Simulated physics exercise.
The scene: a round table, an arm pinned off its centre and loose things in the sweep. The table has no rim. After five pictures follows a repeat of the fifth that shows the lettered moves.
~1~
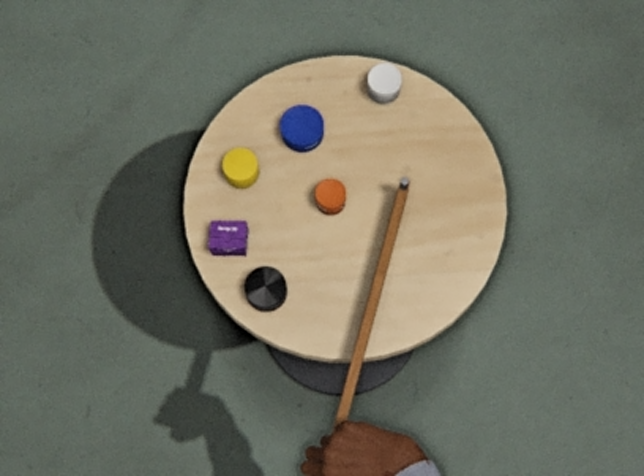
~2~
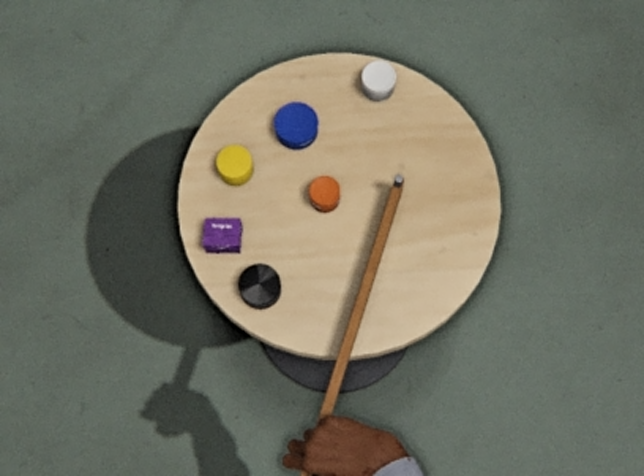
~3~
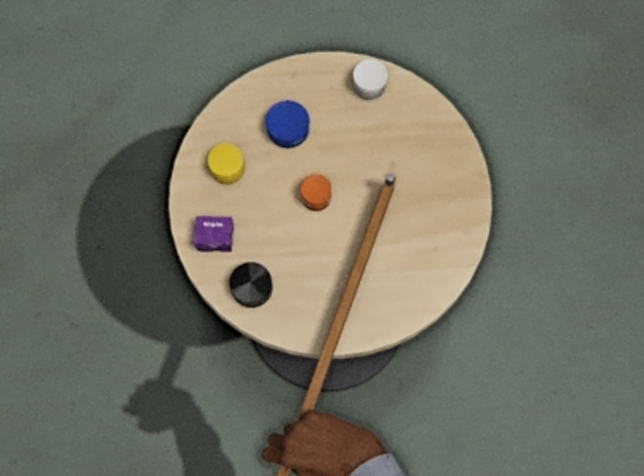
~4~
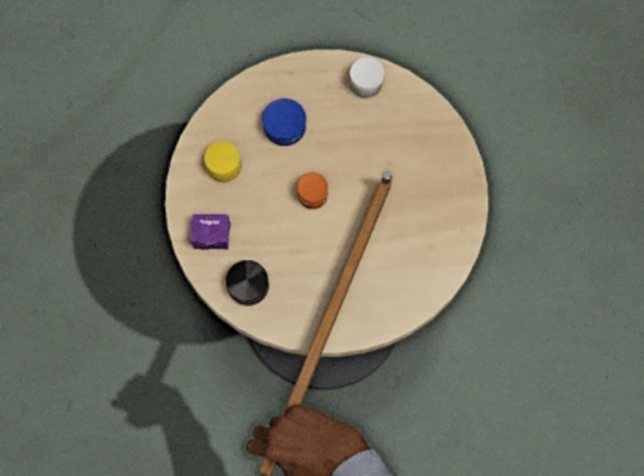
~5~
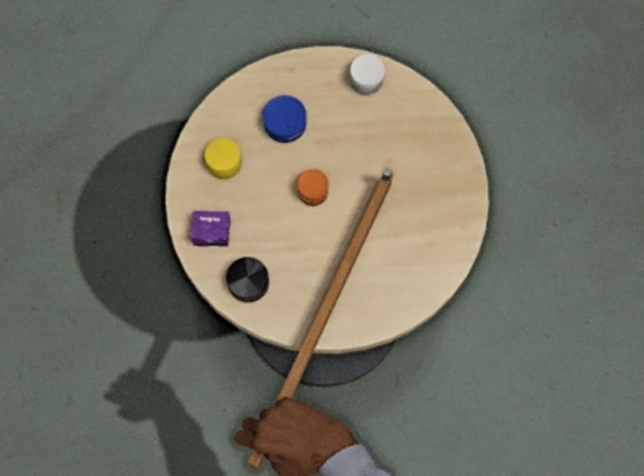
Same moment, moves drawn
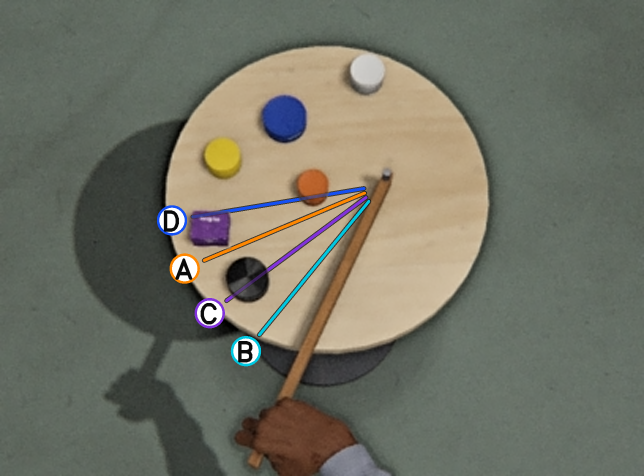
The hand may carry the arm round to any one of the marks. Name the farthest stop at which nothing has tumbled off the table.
Stop at D.
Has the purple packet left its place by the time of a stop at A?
Yes.
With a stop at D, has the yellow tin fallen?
No.
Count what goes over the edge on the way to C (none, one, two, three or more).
The count is none.
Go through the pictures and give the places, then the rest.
In the first frame, white tub (384, 84); purple packet (228, 238); yellow tin (241, 169).
In the second frame, arm (367, 282); black tin (260, 287).
In the third frame, arm (354, 279); orange jar (316, 193).
In the fourth frame, arm (347, 276); purple packet (210, 232).
In the fifth frame, arm (343, 271); black tin (248, 280); blue tub (285, 120); orange jar (313, 188).
On the copy, A at (285, 226); B at (315, 267); C at (297, 248); D at (279, 203).
On D. First, arm (310, 249); white tub (367, 75); black tin (248, 280).
Then, arm (288, 218); purple packet (196, 200); black tin (215, 230).
Finally, arm (281, 195); purple packet (179, 165); black tin (201, 192); nothing has fallen.
By contrast, A is safe but short; B is safe but short; C is safe but short.
